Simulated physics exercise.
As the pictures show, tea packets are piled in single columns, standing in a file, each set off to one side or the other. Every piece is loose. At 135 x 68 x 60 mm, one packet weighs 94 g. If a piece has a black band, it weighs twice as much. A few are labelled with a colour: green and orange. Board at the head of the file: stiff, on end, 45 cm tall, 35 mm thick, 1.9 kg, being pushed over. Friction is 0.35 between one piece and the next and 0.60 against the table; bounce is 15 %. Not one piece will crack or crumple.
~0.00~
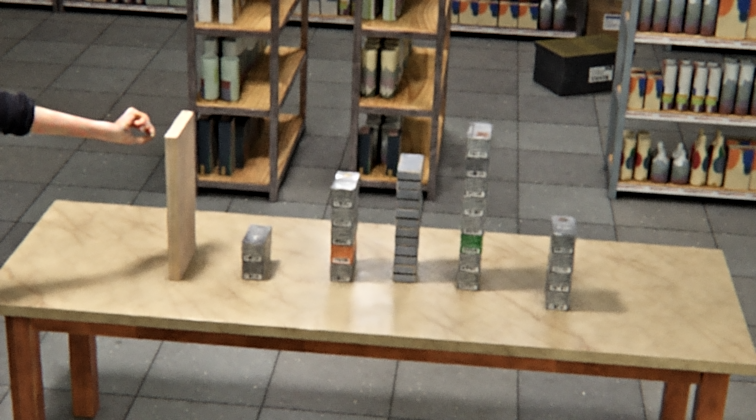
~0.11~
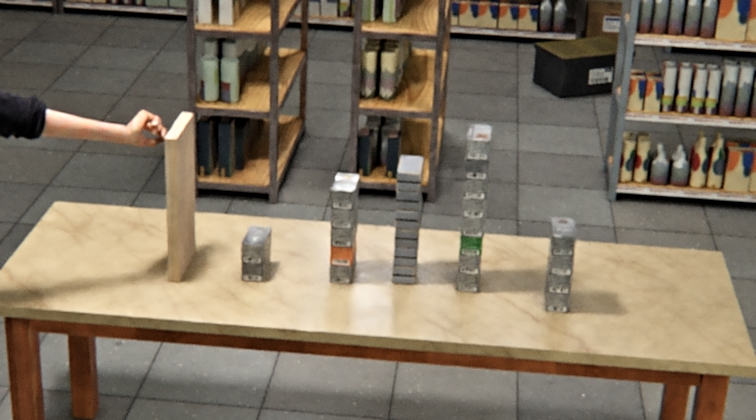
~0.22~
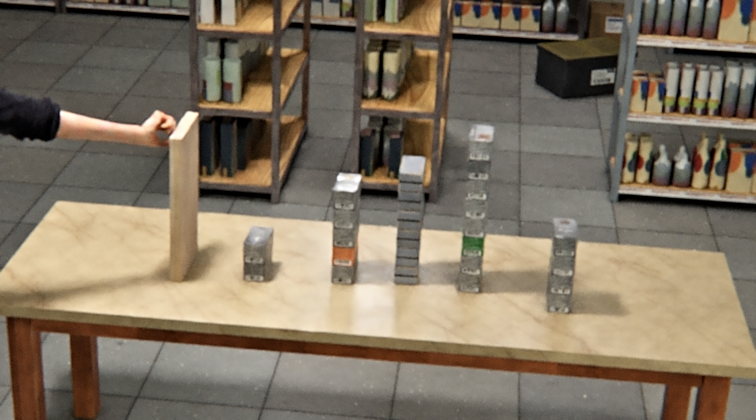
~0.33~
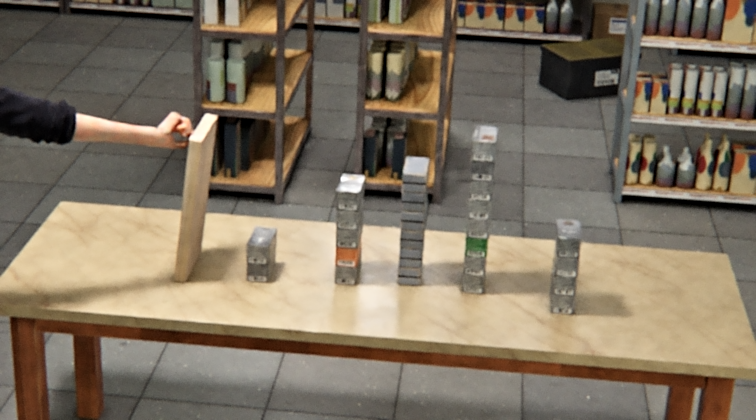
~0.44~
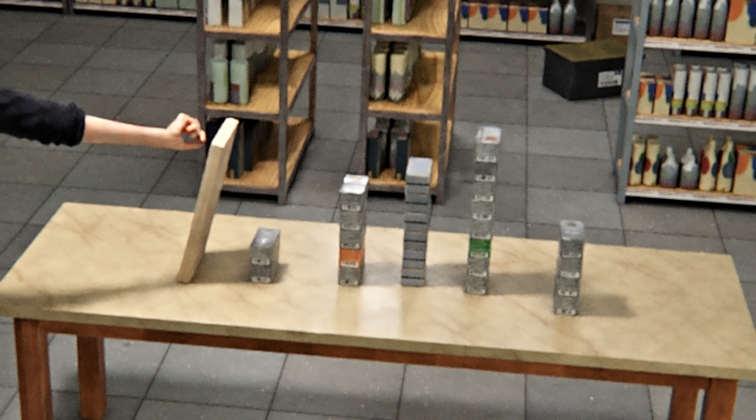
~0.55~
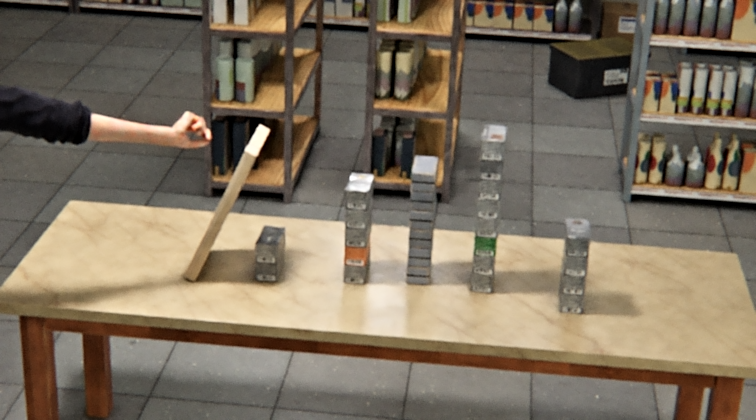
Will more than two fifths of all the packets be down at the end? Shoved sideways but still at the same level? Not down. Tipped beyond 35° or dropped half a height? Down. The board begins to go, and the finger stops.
No, fewer than two fifths will be.
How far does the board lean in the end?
The board settles some 90 degrees away from upright.
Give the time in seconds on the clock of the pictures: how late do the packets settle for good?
Time: About 1.0 s.
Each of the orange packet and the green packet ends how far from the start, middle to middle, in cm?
Result: Orange at 0 cm, green at 0 cm.
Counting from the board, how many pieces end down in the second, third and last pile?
Each in turn: Second 0; third 0; last 0.
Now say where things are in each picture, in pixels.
In the first frame (places mark the middle of the side facing us), finger (148, 132) 6 cm short, board 0° from upright; orange packet (341, 255); green packet (471, 244); the rest undisturbed.
In the second frame, finger (160, 134) 29 mm short, board 0° from upright; green packet (471, 246).
In the third frame, finger 6 mm in, board 1° from upright; green packet (473, 247).
In the fourth frame, finger (189, 137) 42 mm in, board 7° from upright; green packet (476, 248); the rest undisturbed.
In the fifth frame, finger (198, 138) 58 mm in, stopped, board 14° from upright; green packet (480, 249); the rest undisturbed.
In the sixth frame, finger (204, 136) 58 mm in, stopped, board 24° from upright; green packet (485, 247); orange packet (355, 257); the rest undisturbed.
After 0.61 s, board 33° from upright; none of the 25 packets down.
After 0.66 s, board 42° from upright; none of the 25 packets down.
After 0.76 s, board 71° from upright; none of the 25 packets down, 1 disturbed.
After 0.86 s, board 90° from upright; none of the 25 packets down, 2 disturbed.
At rest (1.4 s), board 90° from upright; none of the 25 packets down, 2 disturbed; orange packet unmoved; green packet unmoved. That is 0 per cent. As the last picture would show them, middles, orange packet near (358, 247), green packet near (486, 237).
